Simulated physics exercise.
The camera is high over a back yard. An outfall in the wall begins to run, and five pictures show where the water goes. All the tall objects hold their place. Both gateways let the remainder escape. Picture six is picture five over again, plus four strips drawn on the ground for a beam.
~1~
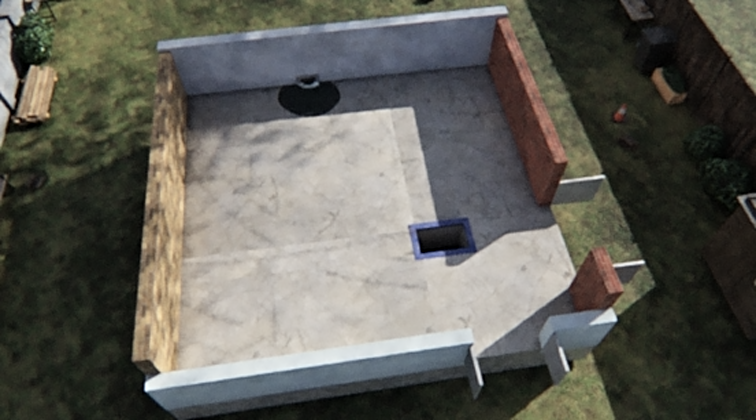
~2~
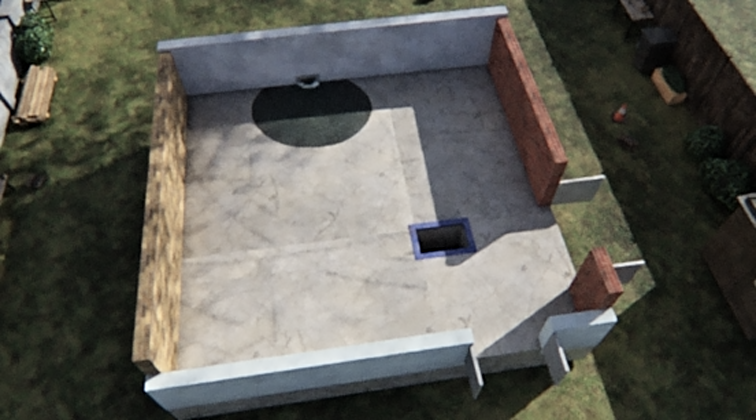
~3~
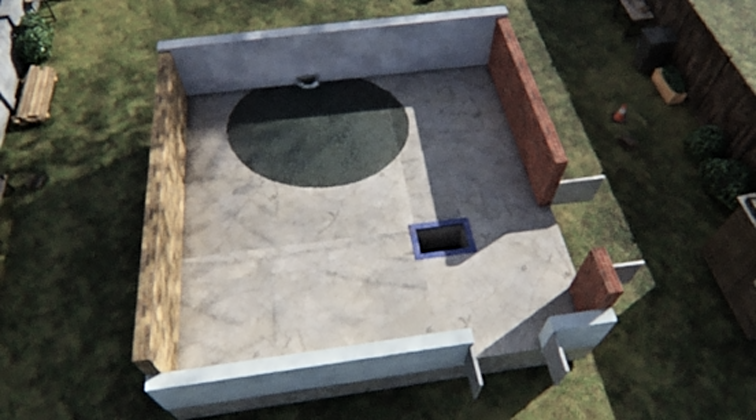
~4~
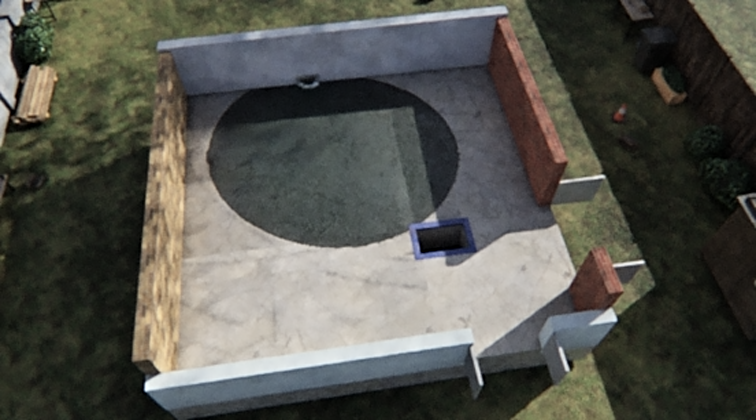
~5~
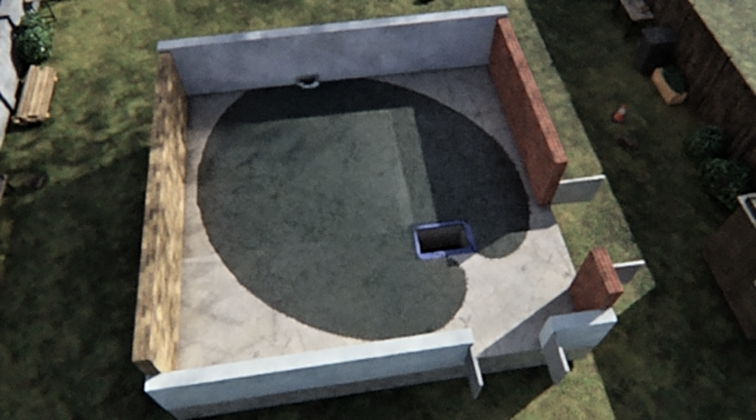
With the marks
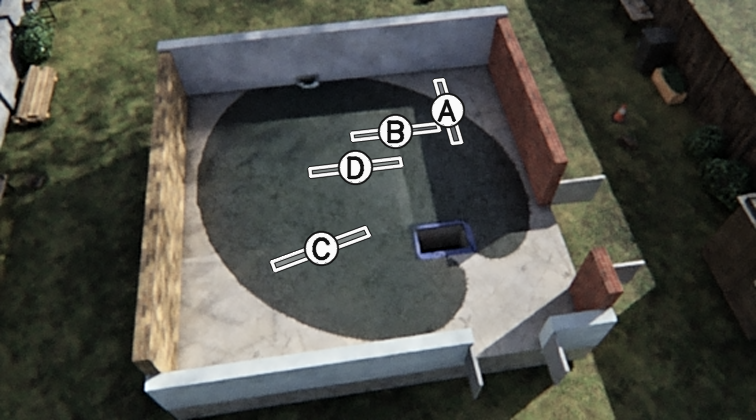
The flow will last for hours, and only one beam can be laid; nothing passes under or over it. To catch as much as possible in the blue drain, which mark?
Go for C.
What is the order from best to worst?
Best to worst: C, A, B, D.
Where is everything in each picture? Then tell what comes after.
Outfall at (308, 80); blue drain at (442, 238); open gate at (553, 245); open gate at (502, 341); front seen at (313, 112), 2 % of the ground wet; blue drain still dry, in the first picture.
Front seen at (300, 145), 8 % of the ground wet; blue drain still dry, in the second picture.
Front seen at (386, 164), 19 % of the ground wet; blue drain still dry, in the third picture.
Front seen at (413, 223), 36 % of the ground wet; blue drain still dry, in the fourth picture.
Front seen at (450, 311), 59 % of the ground wet; blue drain taking water, in the fifth picture.
On the marked copy, A from (457, 142) to (438, 80); B from (352, 136) to (438, 127); C from (273, 266) to (367, 231); D from (310, 172) to (400, 161).
Choosing A, about 25 % of the stream goes into the blue drain, about 74 % out by the gates.
Choosing B, about 15 % of the stream goes into the blue drain, about 84 % out by the gates.
Choosing C, about 39 % of the stream goes into the blue drain, about 60 % out by the gates.
Choosing D, about 7 % of the stream goes into the blue drain, about 92 % out by the gates.
